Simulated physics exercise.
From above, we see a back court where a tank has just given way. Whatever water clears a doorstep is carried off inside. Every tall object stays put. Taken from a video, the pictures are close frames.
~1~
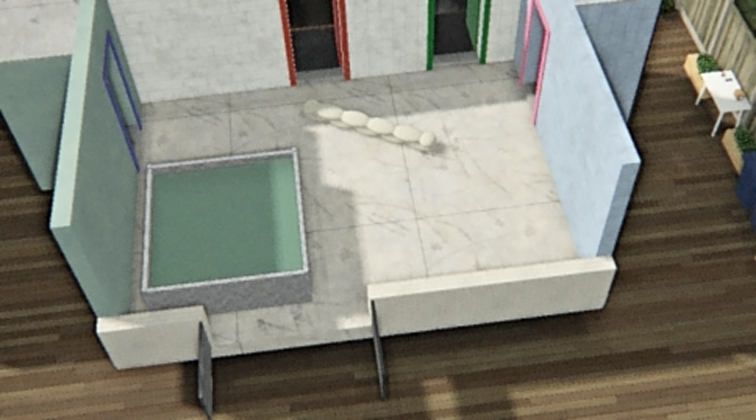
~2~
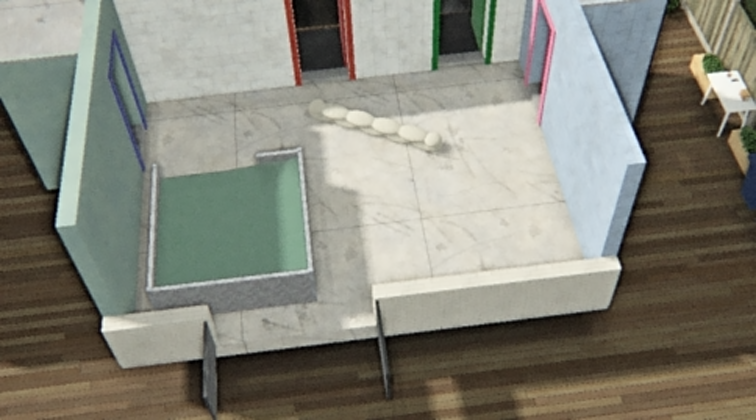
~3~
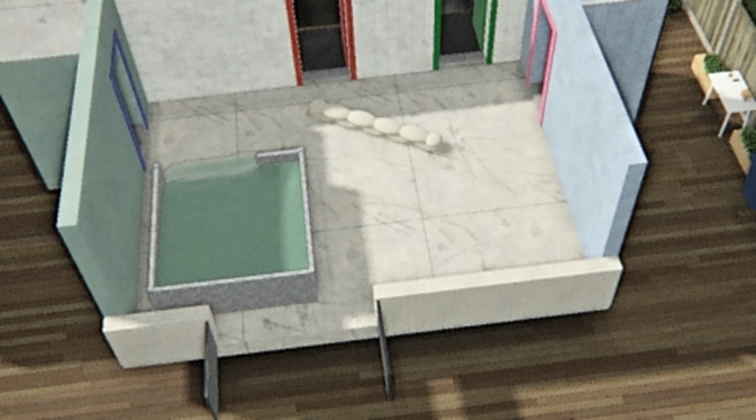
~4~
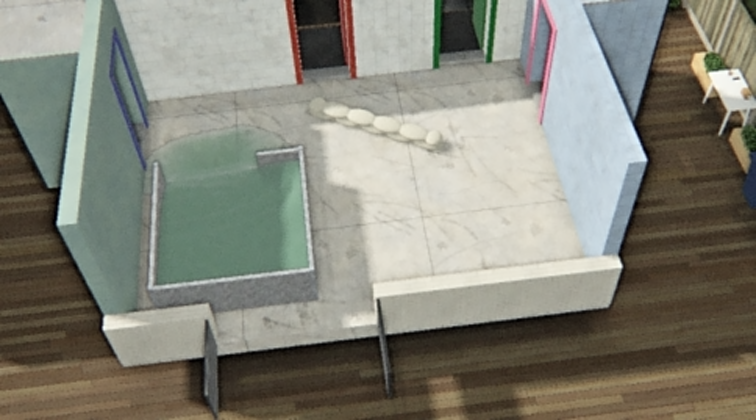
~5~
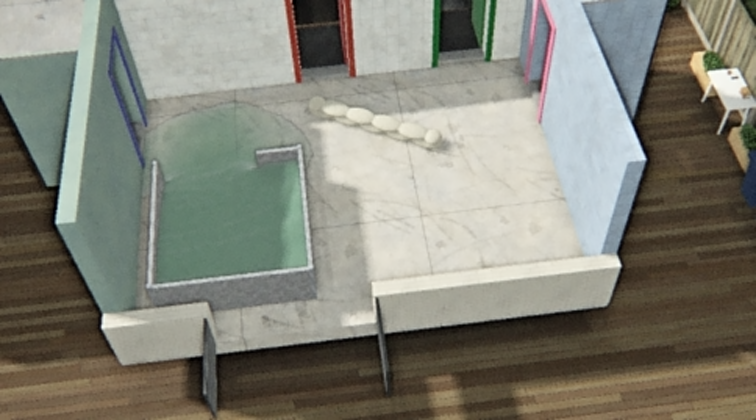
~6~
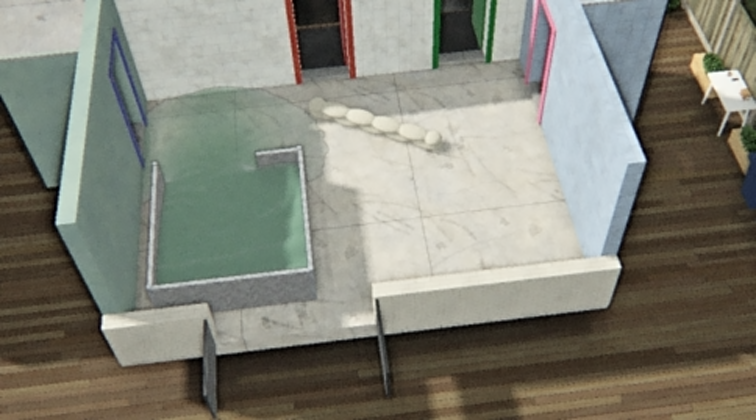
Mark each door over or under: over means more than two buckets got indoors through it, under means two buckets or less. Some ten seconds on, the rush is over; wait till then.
Green door - under, pink door - over, red door - over, blue door - over.
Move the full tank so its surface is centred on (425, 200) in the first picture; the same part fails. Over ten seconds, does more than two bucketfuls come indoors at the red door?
As far as I can tell, the red door gets swamped.
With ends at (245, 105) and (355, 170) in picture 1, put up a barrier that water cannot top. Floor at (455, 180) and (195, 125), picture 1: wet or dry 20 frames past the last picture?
Taking the points in order, the first is high and dry and the second is inundated.
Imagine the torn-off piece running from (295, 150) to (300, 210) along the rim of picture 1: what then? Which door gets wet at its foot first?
It's the door marked pink.
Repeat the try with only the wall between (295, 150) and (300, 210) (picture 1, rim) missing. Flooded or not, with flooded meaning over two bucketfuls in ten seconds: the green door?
My reading: The green one lets more in.
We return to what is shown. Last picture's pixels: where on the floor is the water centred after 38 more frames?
Somewhere near (307, 182).
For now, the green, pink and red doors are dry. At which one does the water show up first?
The red one is the one.
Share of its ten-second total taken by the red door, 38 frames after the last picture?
I make it 95 per cent.
A moment on, water covers 20 % of the floor; the green door not reached, the pink door not reached, the red door wet at the sill, nothing in, the blue door wet at the sill, nothing in.
Next, water covers 30 % of the floor; the green door not reached, the pink door not reached, the red door under two buckets in, the blue door over two buckets in.
Then, water covers 60 % of the floor; the green door wet at the sill, nothing in, the pink door wet at the sill, nothing in, the red door over two buckets in, the blue door far over two buckets in.
Later, water covers 95 % of the floor; the green door wet at the sill, nothing in, the pink door far over two buckets in, the red door far over two buckets in, the blue door far over two buckets in.
In the end, water covers 95 % of the floor; the green door wet at the sill, nothing in, the pink door far over two buckets in, the red door far over two buckets in, the blue door far over two buckets in.
